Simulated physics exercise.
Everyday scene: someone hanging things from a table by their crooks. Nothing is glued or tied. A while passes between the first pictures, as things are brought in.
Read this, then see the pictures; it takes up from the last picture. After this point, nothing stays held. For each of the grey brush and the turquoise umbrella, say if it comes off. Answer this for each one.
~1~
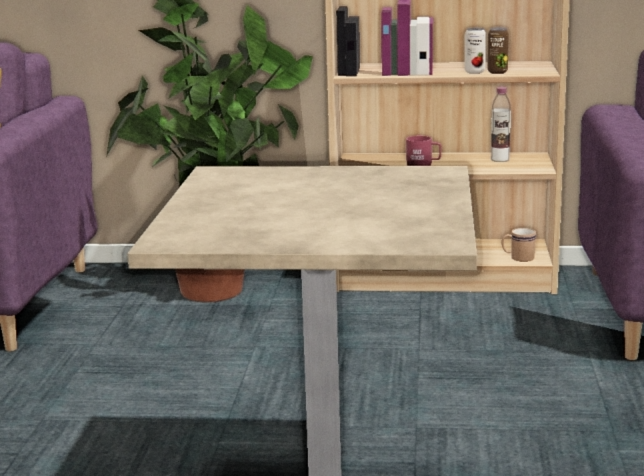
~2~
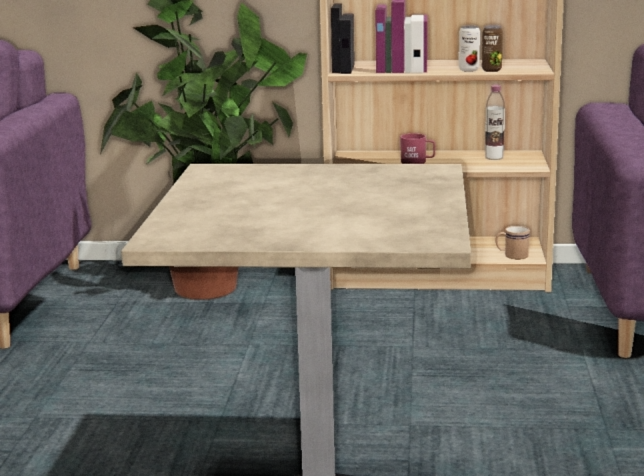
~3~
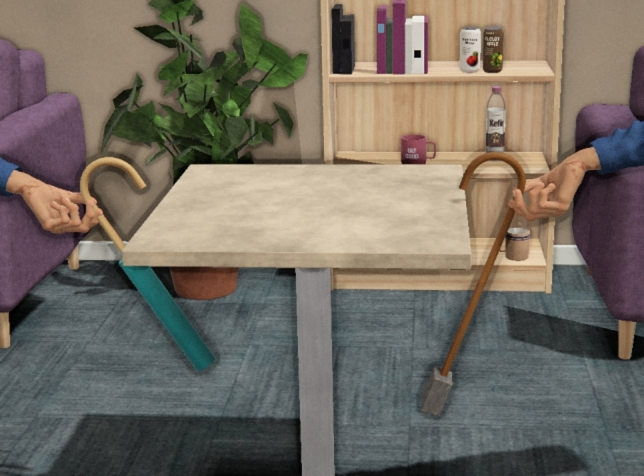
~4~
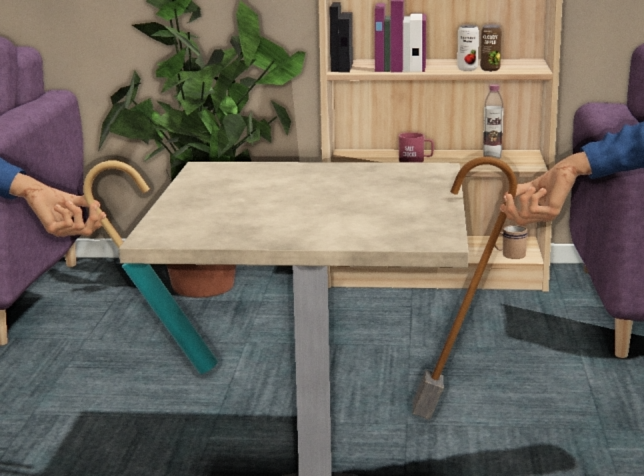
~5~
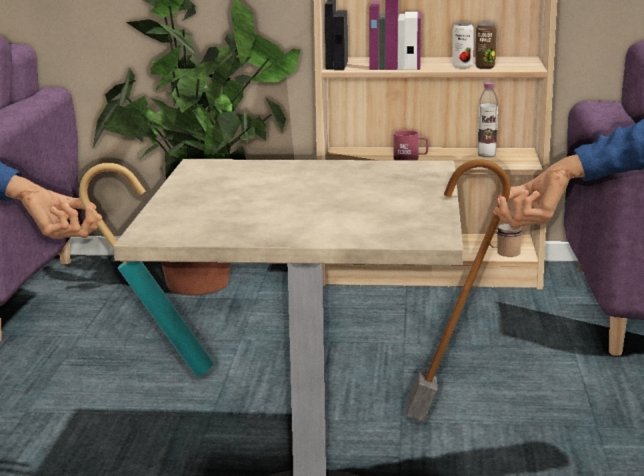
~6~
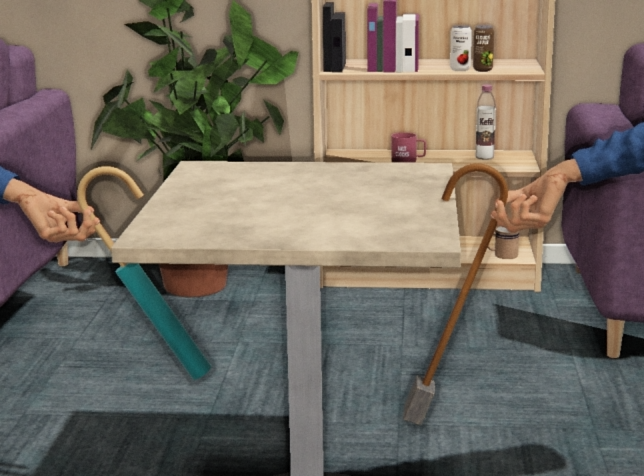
The grey brush stays on; the turquoise umbrella comes off.
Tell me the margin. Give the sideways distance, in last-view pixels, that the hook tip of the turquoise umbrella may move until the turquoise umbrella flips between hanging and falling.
It takes a move of some 8 pixels to the right.
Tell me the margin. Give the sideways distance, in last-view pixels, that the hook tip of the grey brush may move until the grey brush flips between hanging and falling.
Shift it right by around 12 pixels.
Then, 0.32 s later than the last frame, grey brush at rest near (440, 293); turquoise umbrella fallen near (163, 427).
Then, 0.46 s later than the last frame, grey brush at rest near (440, 293); turquoise umbrella dropping near (103, 445).
Then, 0.60 s later than the last frame, grey brush at rest near (441, 293); turquoise umbrella fallen.
When it is over, the grey brush hangs from the table, near (439, 293); the turquoise umbrella slips off.
